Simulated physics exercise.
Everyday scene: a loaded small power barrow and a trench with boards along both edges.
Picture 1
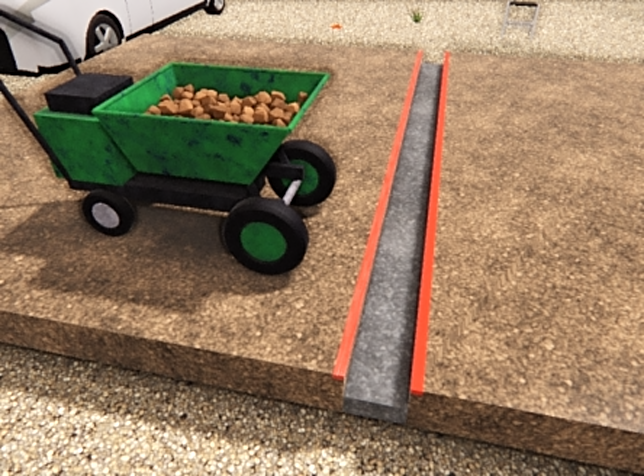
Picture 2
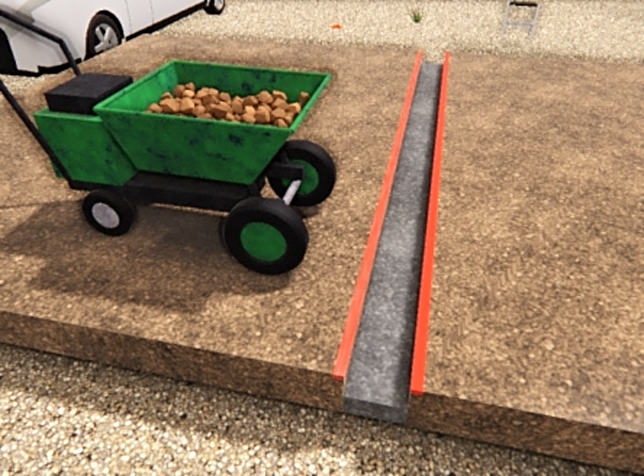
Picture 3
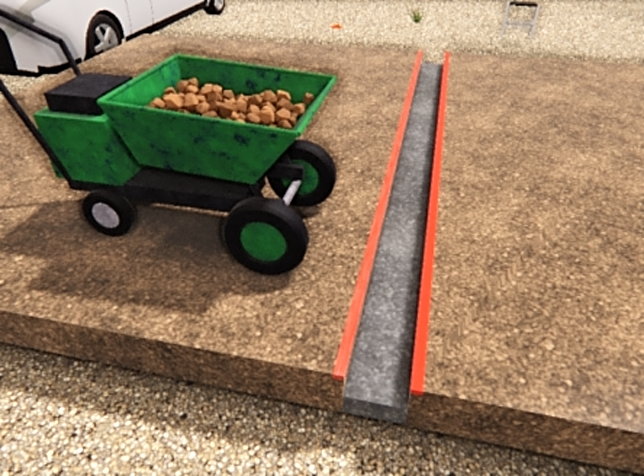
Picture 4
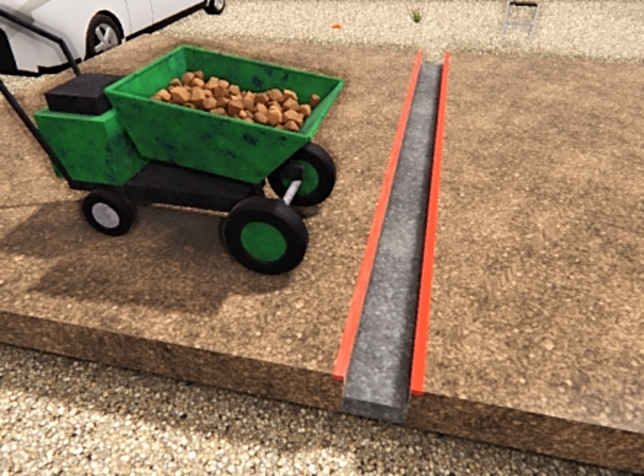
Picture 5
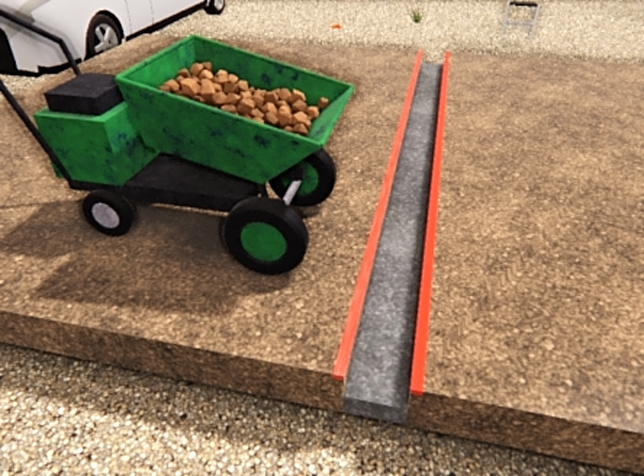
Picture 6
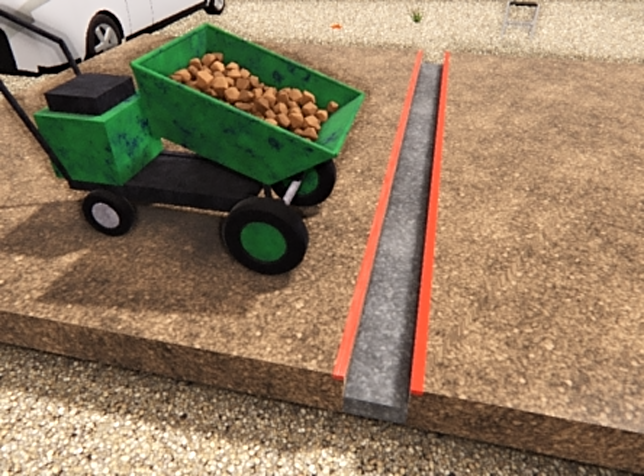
Beside a narrow trench edged with orange boards, a green barrow's loaded skip tilts toward the right.
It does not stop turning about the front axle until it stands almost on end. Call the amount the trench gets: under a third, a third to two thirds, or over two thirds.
Amount in the trench: A third to two thirds.
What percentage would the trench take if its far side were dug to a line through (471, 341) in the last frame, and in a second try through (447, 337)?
About 100 %, then 80 %.
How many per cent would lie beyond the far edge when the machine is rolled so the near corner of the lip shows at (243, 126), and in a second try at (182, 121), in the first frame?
Near 0 and 0 percent respectively.
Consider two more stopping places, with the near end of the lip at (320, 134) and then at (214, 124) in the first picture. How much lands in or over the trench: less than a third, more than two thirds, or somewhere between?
Less than a third; between a third and two thirds.
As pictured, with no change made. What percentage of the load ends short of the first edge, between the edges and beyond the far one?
In percent, short 0, between 55 and beyond 45.
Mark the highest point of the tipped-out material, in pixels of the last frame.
The topmost point rests at roughly pixel (431, 234) in the last view.
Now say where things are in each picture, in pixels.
In the first picture, lip of the skip near (289, 131), level; top of the load near (220, 110), clay clods; first edge of the trench near (352, 321); far edge near (422, 332), the trench under half as wide as the skip, and about half as deep as wide.
In the second picture, lip of the skip near (291, 132), level; top of the load near (222, 109).
In the third picture, lip of the skip near (298, 134), tipped barely; top of the load near (205, 111).
In the fourth picture, lip of the skip near (308, 139), tipped a little; top of the load near (198, 98).
In the fifth picture, lip of the skip near (320, 146), tipped a little; top of the load near (196, 89).
In the sixth picture, lip of the skip near (334, 155), tipped clearly; top of the load near (205, 87); first edge of the trench near (352, 321); far edge near (422, 332).
Shortly afterwards, skip tipped steeply; the whole lot in the skip.
Next, skip tipped right over; the bulk in the skip; a little in or heaped over the trench; only a few beyond it; only a few falling.
Some moments later, skip tipped right over; near a quarter in the skip; near a third in or heaped over the trench; near a third beyond it.
In the end, skip tipped right over; near half in or heaped over the trench; near half beyond it.
